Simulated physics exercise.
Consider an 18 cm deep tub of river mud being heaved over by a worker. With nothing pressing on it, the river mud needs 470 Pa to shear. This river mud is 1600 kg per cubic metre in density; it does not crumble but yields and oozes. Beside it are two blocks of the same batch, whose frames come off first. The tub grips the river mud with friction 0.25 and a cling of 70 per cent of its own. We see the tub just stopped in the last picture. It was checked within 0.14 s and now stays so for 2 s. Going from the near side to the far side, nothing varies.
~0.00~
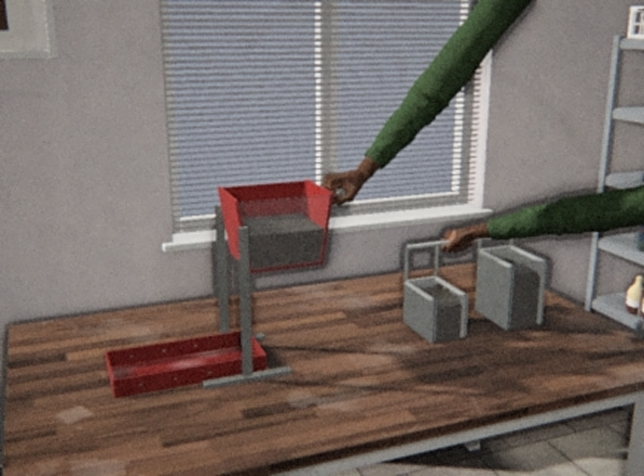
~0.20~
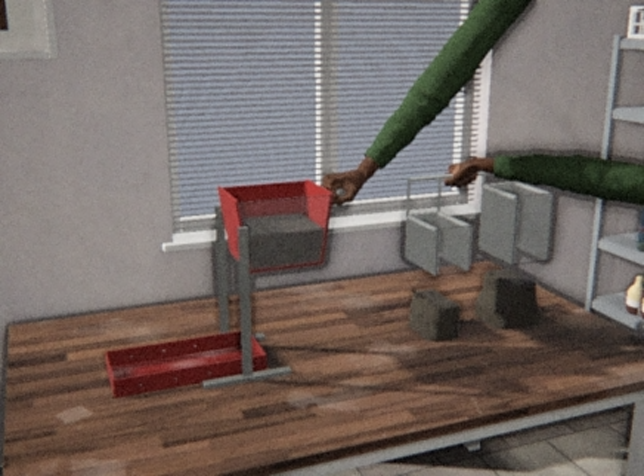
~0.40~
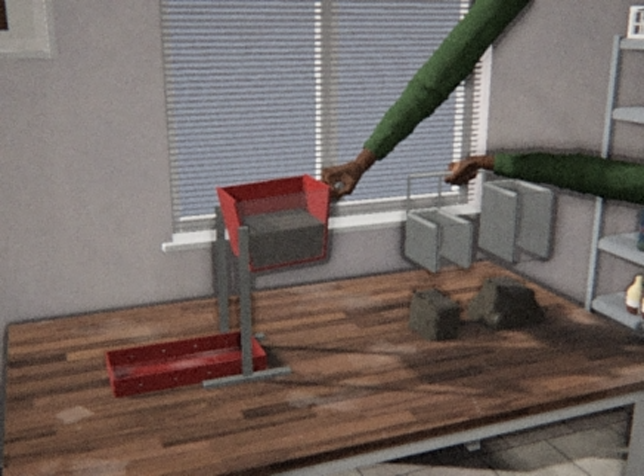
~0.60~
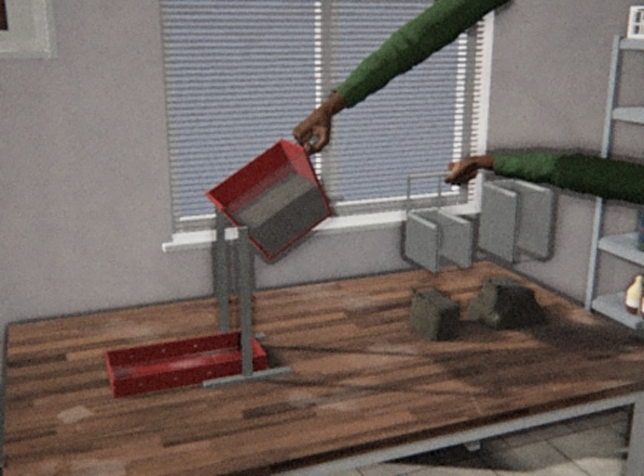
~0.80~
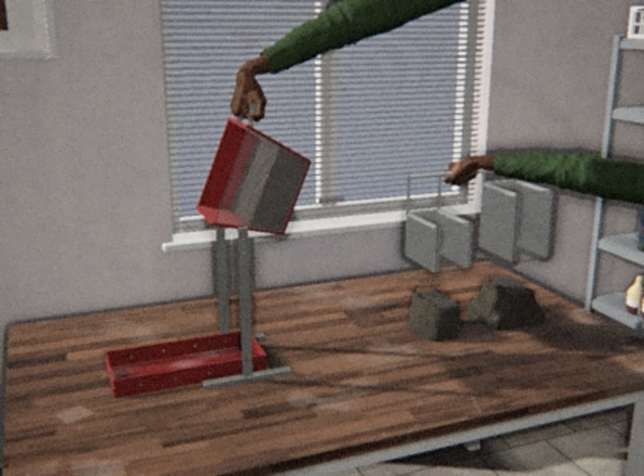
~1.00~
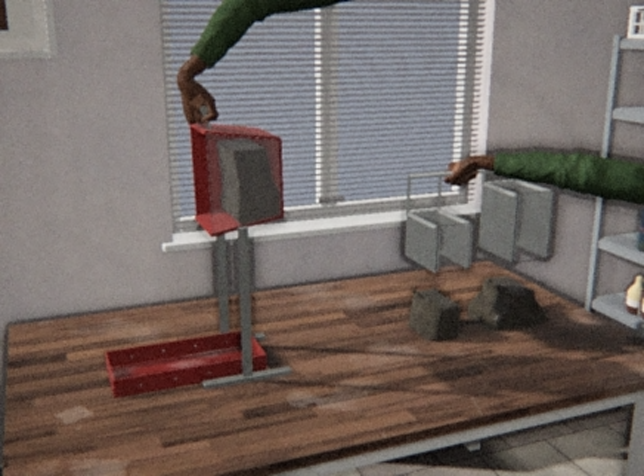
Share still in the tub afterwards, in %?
54 %.
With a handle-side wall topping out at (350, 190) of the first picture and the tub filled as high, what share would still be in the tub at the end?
I'd say around 40 percent would remain in the tub at the end.
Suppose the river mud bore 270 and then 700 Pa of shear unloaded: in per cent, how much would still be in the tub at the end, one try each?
Going in order, it's 40 % and then 70 %.
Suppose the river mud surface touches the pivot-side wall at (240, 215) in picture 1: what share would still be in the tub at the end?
Then about 30 %.
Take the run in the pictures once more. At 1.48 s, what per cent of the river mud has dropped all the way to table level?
I'd say close to 1 per cent of it.
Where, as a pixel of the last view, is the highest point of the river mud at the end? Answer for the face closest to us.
Close to pixel (253, 198).
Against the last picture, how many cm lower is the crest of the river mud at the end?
12 cm or so.
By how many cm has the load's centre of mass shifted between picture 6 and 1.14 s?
I'd estimate roughly 6 centimetres.
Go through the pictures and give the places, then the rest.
In the first frame, handle-side rim at (330, 194), tilt 0 degrees; highest point of the river mud at (269, 234); test blocks 11 cm, 18 cm high (left to right).
In the second frame, handle-side rim at (330, 194), tilt 0 degrees; highest point of the river mud at (269, 234); test blocks 11 cm, 14 cm high (left to right).
In the third frame, handle-side rim at (328, 188), tilt 4 degrees; highest point of the river mud at (321, 224); test blocks 11 cm, 12 cm high (left to right).
In the fourth frame, handle-side rim at (303, 151), tilt 32 degrees; highest point of the river mud at (314, 186); test blocks 11 cm, 12 cm high (left to right).
In the fifth frame, handle-side rim at (247, 129), tilt 68 degrees; highest point of the river mud at (279, 149); test blocks 11 cm, 12 cm high (left to right).
In the sixth frame, handle-side rim at (206, 135), tilt 91 degrees; highest point of the river mud at (260, 149); test blocks 11 cm, 12 cm high (left to right).
By 1.14 s, the tub is at 91 degrees and holds 100 %.
By 1.31 s, the tub is at 91 degrees and holds 59 %.
By 1.48 s, the tub is at 91 degrees and holds 54 %.
By 1.65 s, the tub is at 91 degrees and holds 54 %.
By 3.00 s, at the end, the tub is at 91 degrees and holds 54 %.
